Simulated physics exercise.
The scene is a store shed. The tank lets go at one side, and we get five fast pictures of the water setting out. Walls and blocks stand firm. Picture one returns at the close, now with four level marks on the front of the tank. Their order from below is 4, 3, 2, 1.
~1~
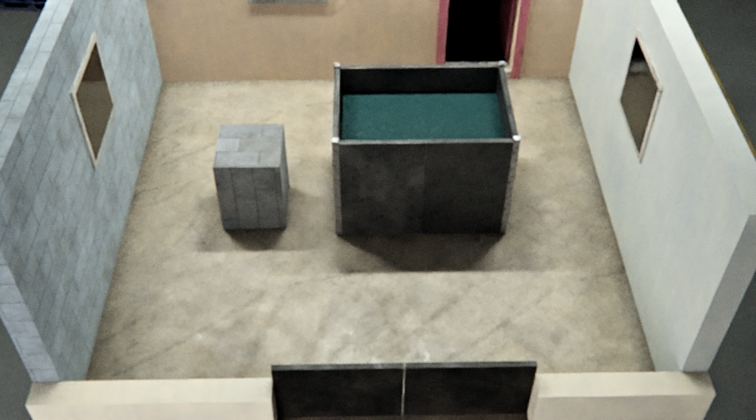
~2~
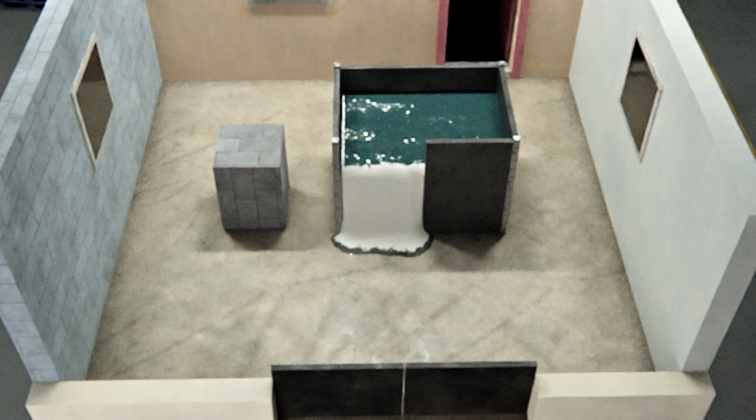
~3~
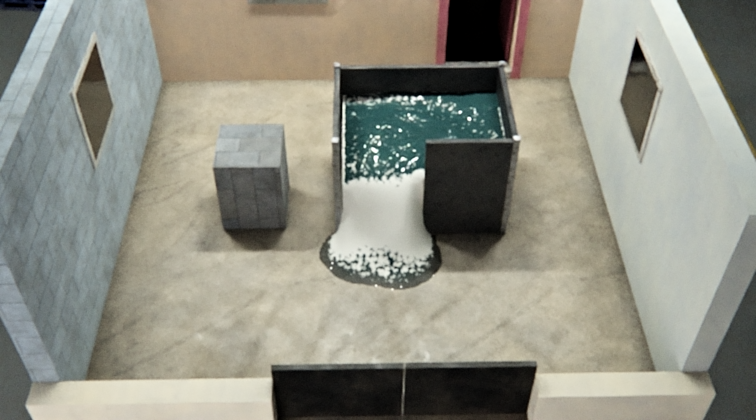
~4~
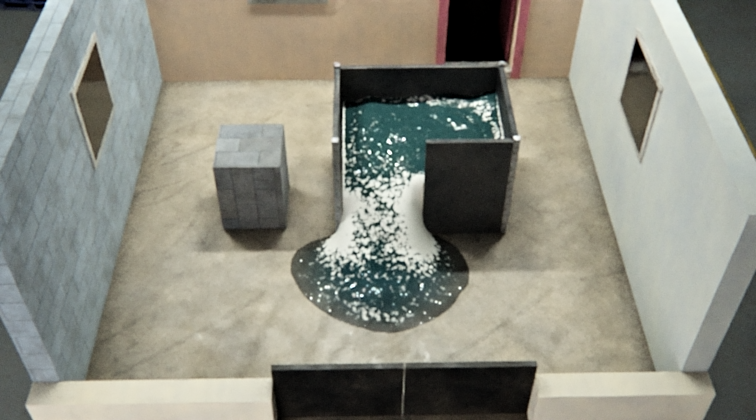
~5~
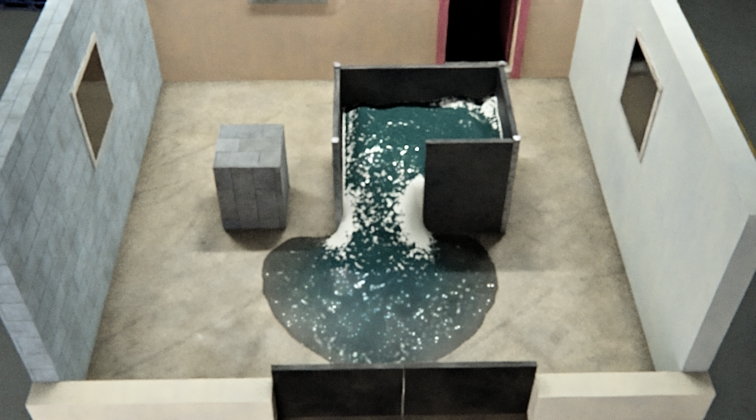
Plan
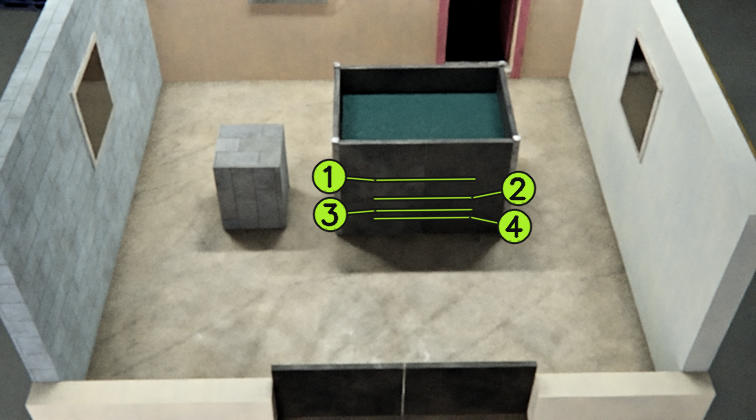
Green water poured out through an opening at the left front of a dark tank, foaming white at first, then spread in a widening rounded pool across the floor toward the shut gate.
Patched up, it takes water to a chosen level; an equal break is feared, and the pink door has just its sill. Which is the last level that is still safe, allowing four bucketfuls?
The limit is 1.
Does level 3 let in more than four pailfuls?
No, that is safe.
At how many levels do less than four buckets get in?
All four.
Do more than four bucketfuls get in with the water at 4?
No, not at all.
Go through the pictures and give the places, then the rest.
Water in the tank at rest, its middle at (421, 125); foot of the pink doorway at (477, 78); shut gate at (404, 373).
Water covers 1 % of the ground and shows as far out as (424, 245).
Water covers 3 % of the ground and shows as far out as (415, 278).
Water covers 7 % of the ground and shows as far out as (400, 324).
Water covers 13 % of the ground and shows as far out as (419, 331).
On the marked copy, 1 at (424, 179); 2 at (423, 198); 3 at (423, 210); 4 at (422, 218); from the bottom up 4, 3, 2, 1.
For level 1, a bucket or two gets in.
For level 2, nothing gets over.
For level 3, nothing gets over.
For level 4, nothing gets over.
